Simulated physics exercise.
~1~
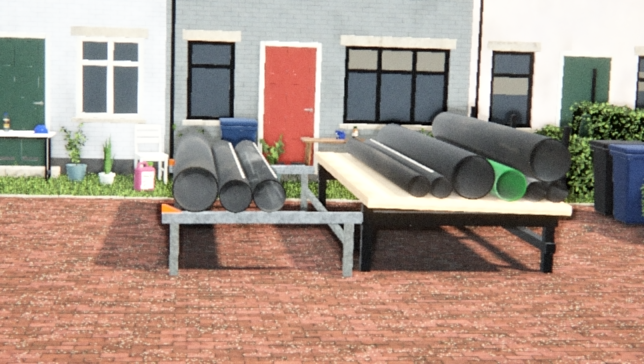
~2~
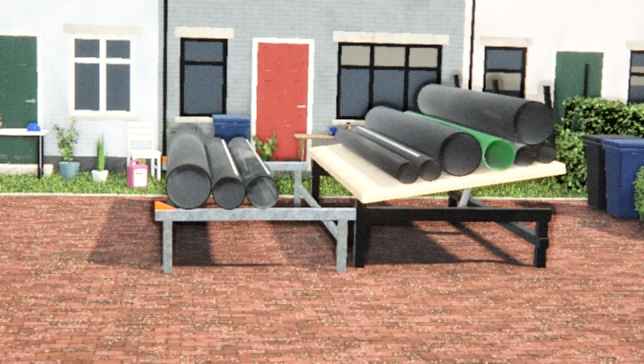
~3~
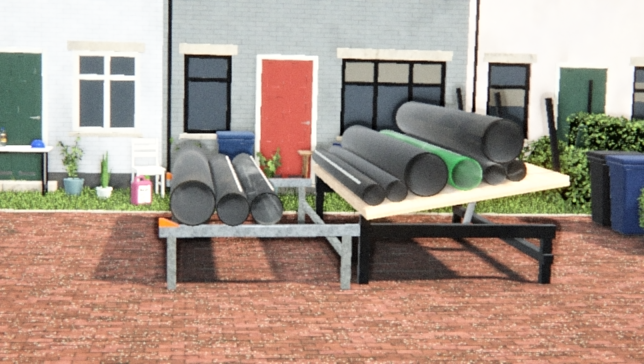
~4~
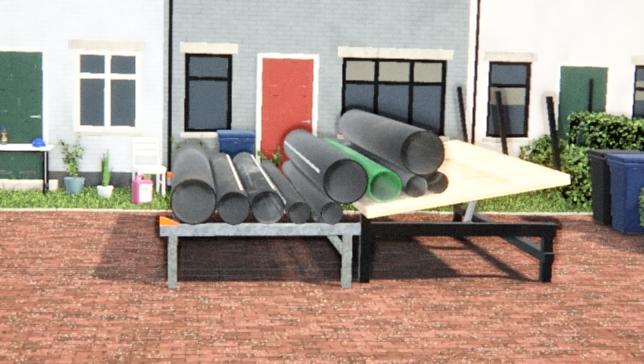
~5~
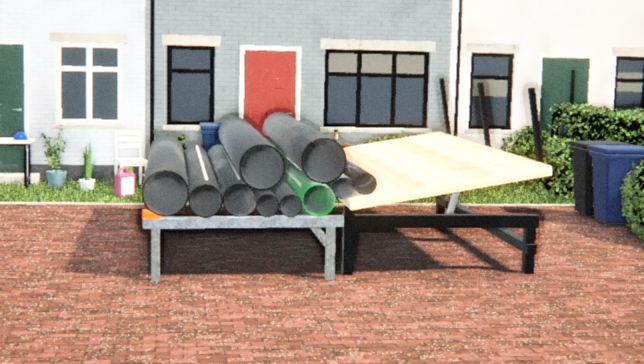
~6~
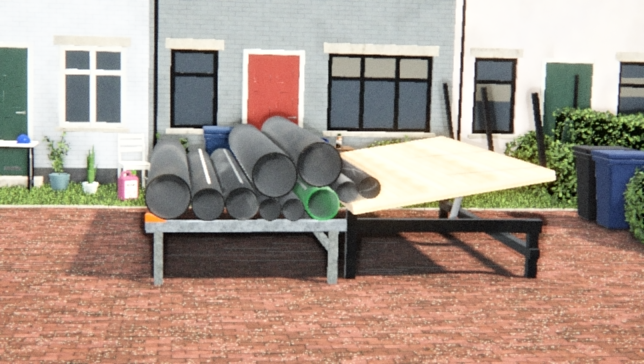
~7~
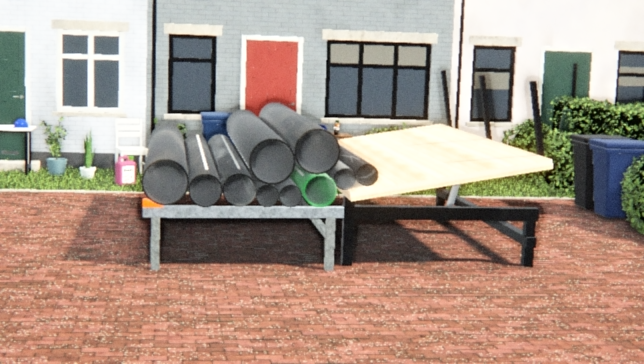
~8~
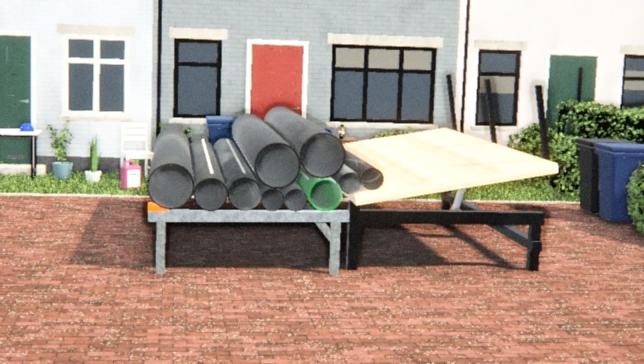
In a brick yard, a tabletop tilts and dark pipes and one green roll left onto a rack.
